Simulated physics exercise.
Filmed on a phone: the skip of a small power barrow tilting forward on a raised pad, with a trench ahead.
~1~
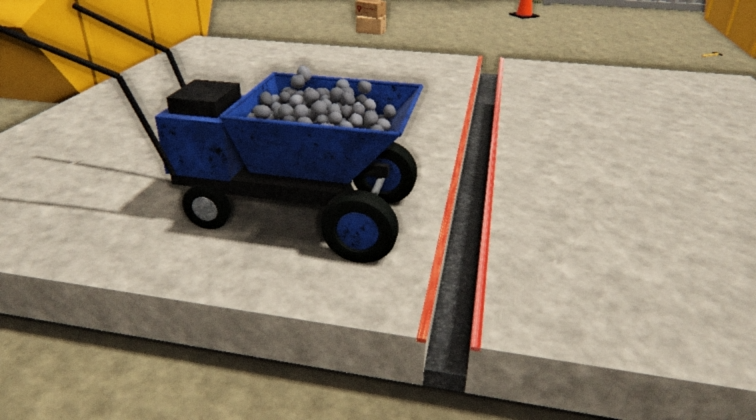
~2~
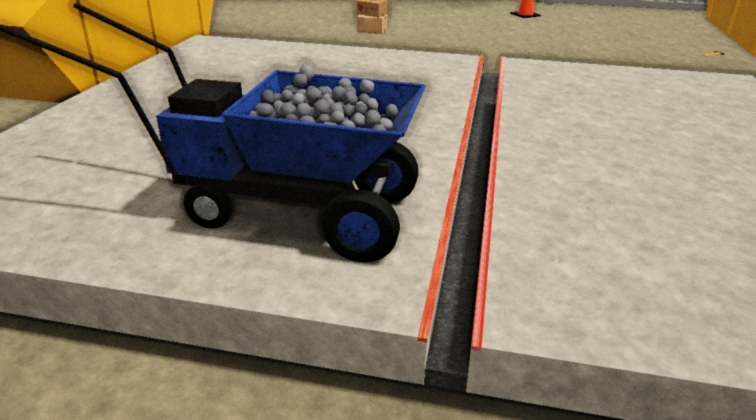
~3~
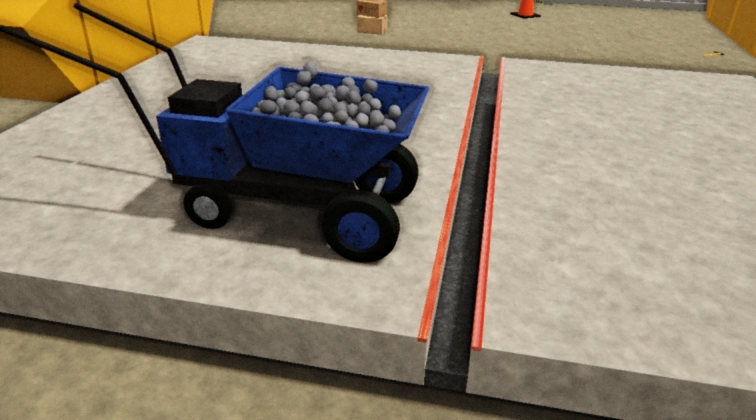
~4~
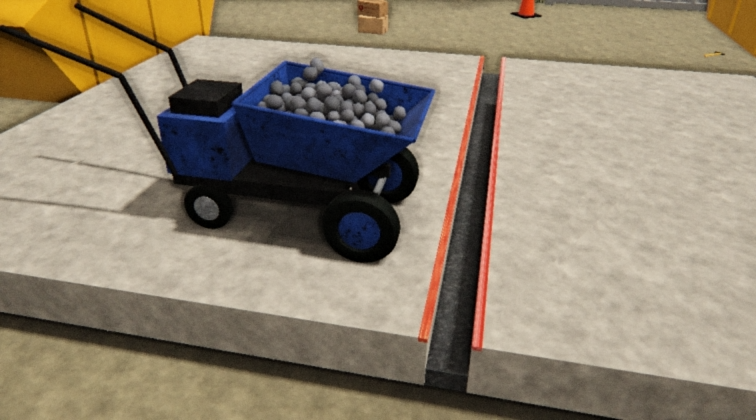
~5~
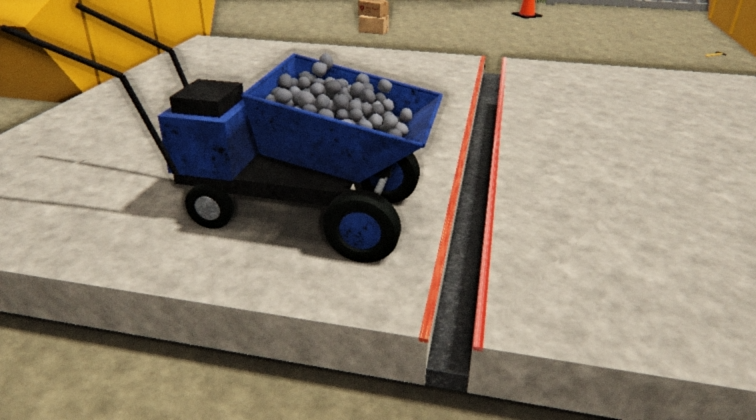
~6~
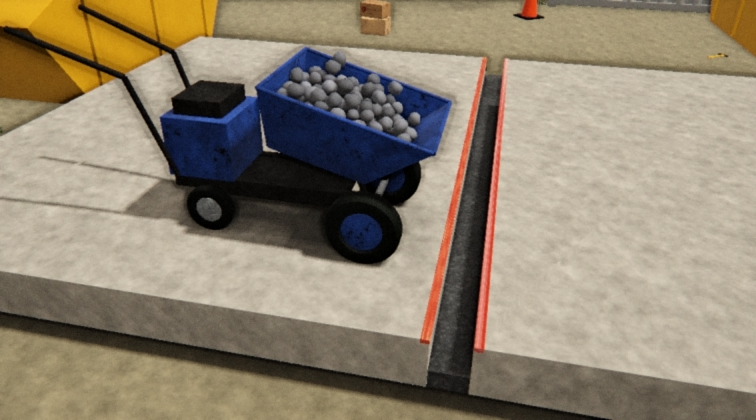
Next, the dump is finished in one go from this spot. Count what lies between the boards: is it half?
The trench takes less than half.
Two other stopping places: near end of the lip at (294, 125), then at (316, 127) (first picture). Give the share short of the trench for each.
First some 40, then 30 per cent.
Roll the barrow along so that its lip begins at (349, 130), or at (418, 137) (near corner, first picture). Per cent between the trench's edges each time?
Roughly 50 per cent, and 0 per cent.
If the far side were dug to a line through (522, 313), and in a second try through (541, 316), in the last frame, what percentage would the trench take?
In turn 70 and 90 in a hundred.
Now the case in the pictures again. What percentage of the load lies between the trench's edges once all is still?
It comes to 5 per cent or so.
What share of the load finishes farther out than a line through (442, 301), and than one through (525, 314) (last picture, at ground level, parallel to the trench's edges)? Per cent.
First some 70, then 40 per cent.
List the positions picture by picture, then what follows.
The first picture shows lip of the skip at (399, 135), level; top of the load at (319, 109), round cobbles; first edge of the trench at (430, 298); far edge at (480, 305), the trench under half as wide as the skip, and about as deep as wide.
The second picture shows lip of the skip at (402, 135), level; top of the load at (321, 108).
The third picture shows lip of the skip at (406, 137), tipped barely; top of the load at (324, 106).
The fourth picture shows lip of the skip at (413, 141), tipped a little; top of the load at (309, 94).
The fifth picture shows lip of the skip at (423, 146), tipped a little; top of the load at (320, 94).
The sixth picture shows lip of the skip at (433, 154), tipped clearly; top of the load at (320, 96); first edge of the trench at (434, 299); far edge at (483, 307).
Soon, skip tipped steeply; all in the skip.
A while on, skip tipped right over; most in the skip; about a quarter beyond it; a stray few falling.
Towards the end, skip tipped right over; about a third in the skip; a small part in or heaped over the trench; about two thirds beyond it.
Finally, skip tipped right over; about a quarter in the skip; a small part in or heaped over the trench; about two thirds beyond it.
